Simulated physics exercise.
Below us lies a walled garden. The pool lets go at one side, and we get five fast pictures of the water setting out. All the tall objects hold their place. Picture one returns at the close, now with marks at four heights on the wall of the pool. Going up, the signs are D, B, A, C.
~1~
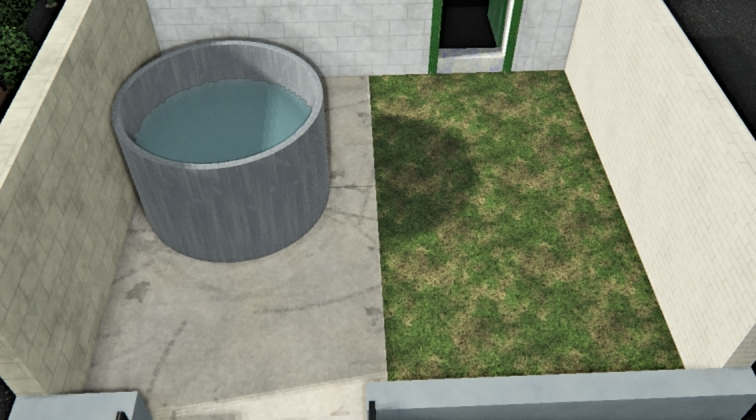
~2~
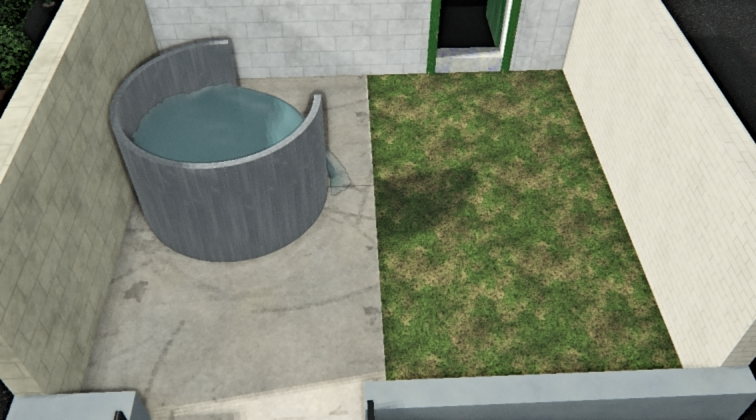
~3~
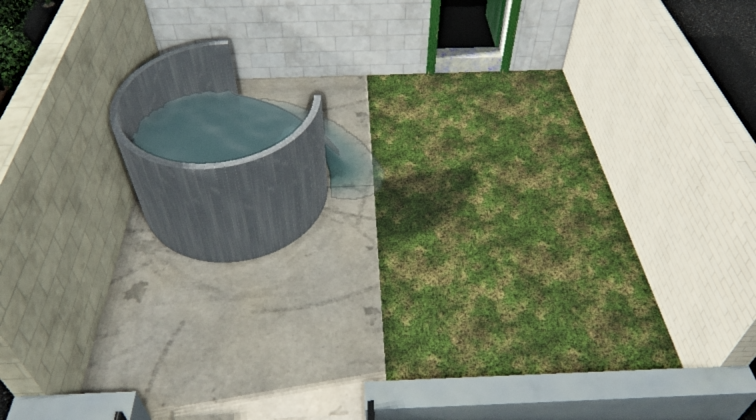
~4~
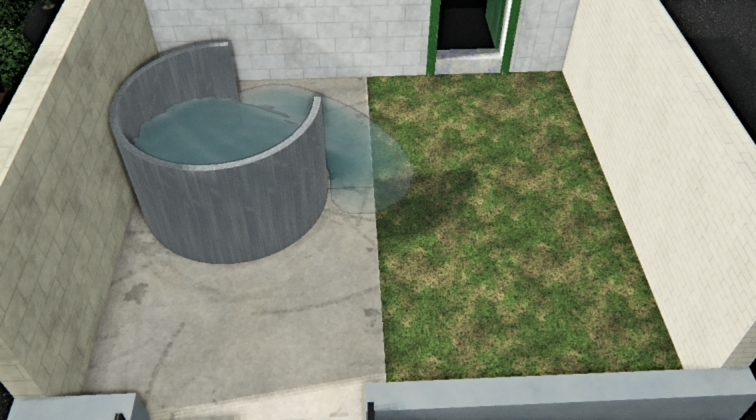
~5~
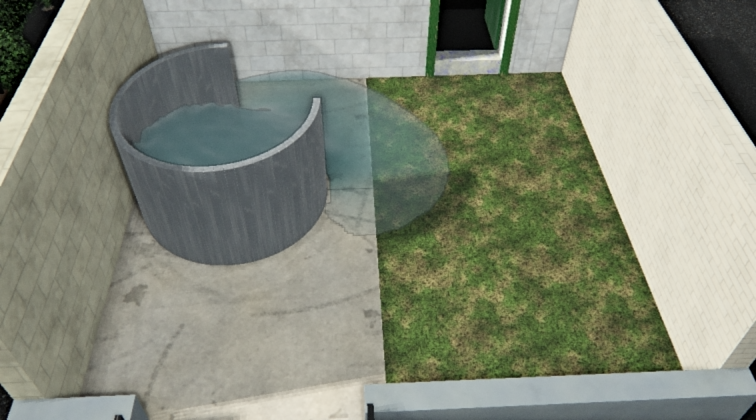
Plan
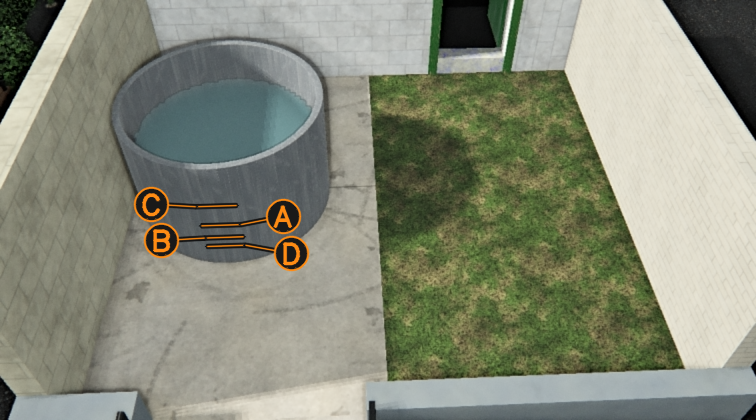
Round grey pool losing part of its wall in a walled garden, water spreading right across concrete and onto patchy grass.
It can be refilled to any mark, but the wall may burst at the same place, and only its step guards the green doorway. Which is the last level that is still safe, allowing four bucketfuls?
C.
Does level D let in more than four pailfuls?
No, that is safe.
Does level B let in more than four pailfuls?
No.
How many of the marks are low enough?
All of them.
In orange, A at (221, 225); B at (224, 237); C at (216, 206); D at (226, 245); from the bottom up D, B, A, C.
If A is chosen, nothing gets over.
If B is chosen, nothing gets over.
If C is chosen, a splash gets over, under a bucket.
If D is chosen, nothing gets over.
